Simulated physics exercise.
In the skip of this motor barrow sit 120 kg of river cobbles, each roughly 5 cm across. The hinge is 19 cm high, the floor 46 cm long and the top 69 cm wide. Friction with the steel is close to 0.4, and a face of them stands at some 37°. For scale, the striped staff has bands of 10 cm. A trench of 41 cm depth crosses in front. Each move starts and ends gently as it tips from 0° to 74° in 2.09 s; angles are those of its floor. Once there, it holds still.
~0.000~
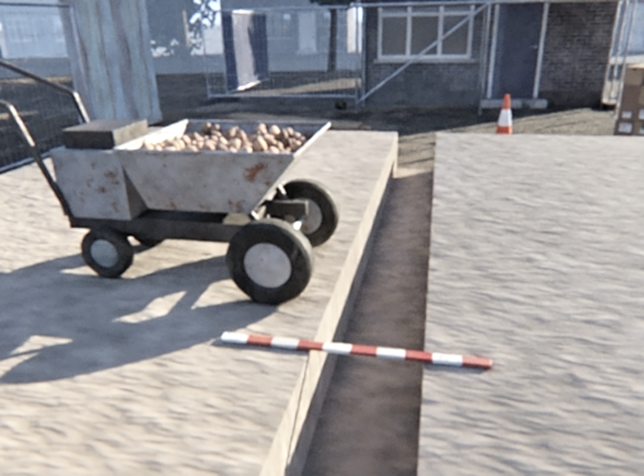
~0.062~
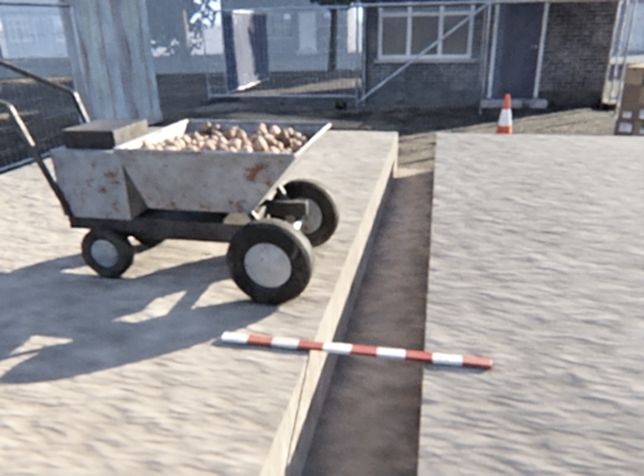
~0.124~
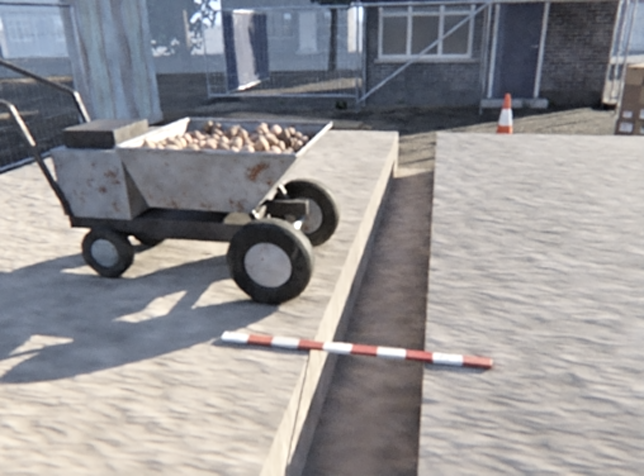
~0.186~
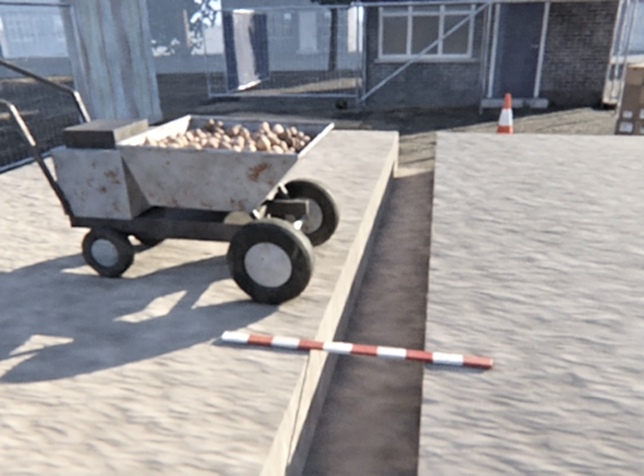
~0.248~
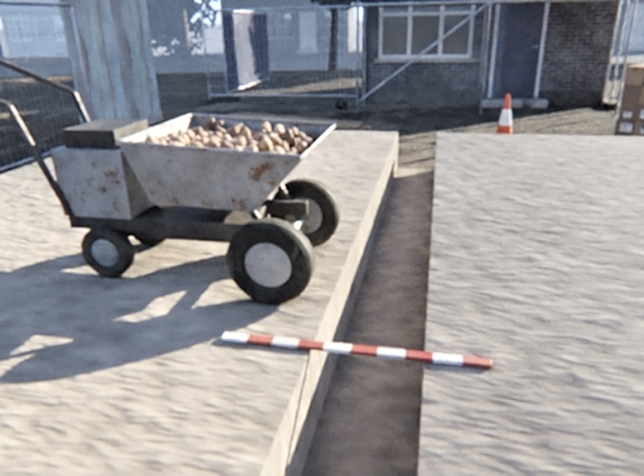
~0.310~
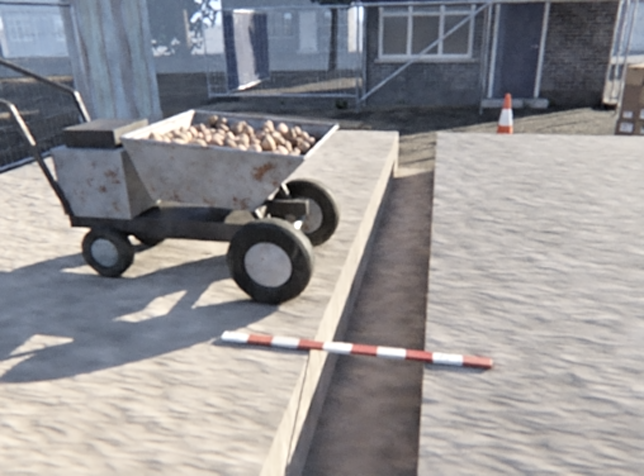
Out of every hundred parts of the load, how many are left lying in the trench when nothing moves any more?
Around 58 in every hundred.
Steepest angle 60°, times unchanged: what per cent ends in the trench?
About 60 per cent would end up in the trench.
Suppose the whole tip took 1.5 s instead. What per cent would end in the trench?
That would give about 55 percent.
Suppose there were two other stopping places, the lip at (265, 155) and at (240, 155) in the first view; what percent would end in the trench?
Near 90 per cent from the first place, 100 from the second.
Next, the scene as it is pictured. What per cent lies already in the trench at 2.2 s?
Around 35 per cent of it, at that instant.
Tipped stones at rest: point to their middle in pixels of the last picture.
The tipped stones centre close to (420, 336).
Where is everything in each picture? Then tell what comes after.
The skip is at 0°, its lip at (295, 156); the top of the load is at (249, 134), in the first frame.
Lip at (296, 156), floor tilted 0°, highest stones at (250, 134); the stones move at 0.1 m/s on average, in the second frame.
The skip is at 1°, its lip at (297, 156); the top of the load is at (251, 133); the stones move at 0.1 m/s on average, in the third frame.
Lip at (299, 157), floor tilted 2°, highest stones at (252, 132); the stones move at 0.1 m/s on average, in the fourth frame.
The skip is at 3°, its lip at (302, 158); the top of the load is at (240, 131); the stones move at 0.2 m/s on average, in the fifth frame.
The skip is at 4°, its lip at (305, 159); the top of the load is at (233, 129); the stones move at 0.2 m/s on average, in the sixth frame.
After 1.6 s the floor is at 63°; 96 % in the skip, 4 % in the trench; the foremost stones are at (418, 246).
After 2.2 s the floor is at 74°; 24 % in the skip, 37 % in the trench, 38 % past the trench; the foremost stones are at (568, 291).
After 2.5 s the floor is at 74°; 4 % in the skip, 52 % in the trench, 44 % past the trench; the foremost stones are at (605, 278).
After 4.5 s the floor is at 74°; 0 % in the skip, 58 % in the trench, 42 % past the trench; the foremost stones are at (613, 278).
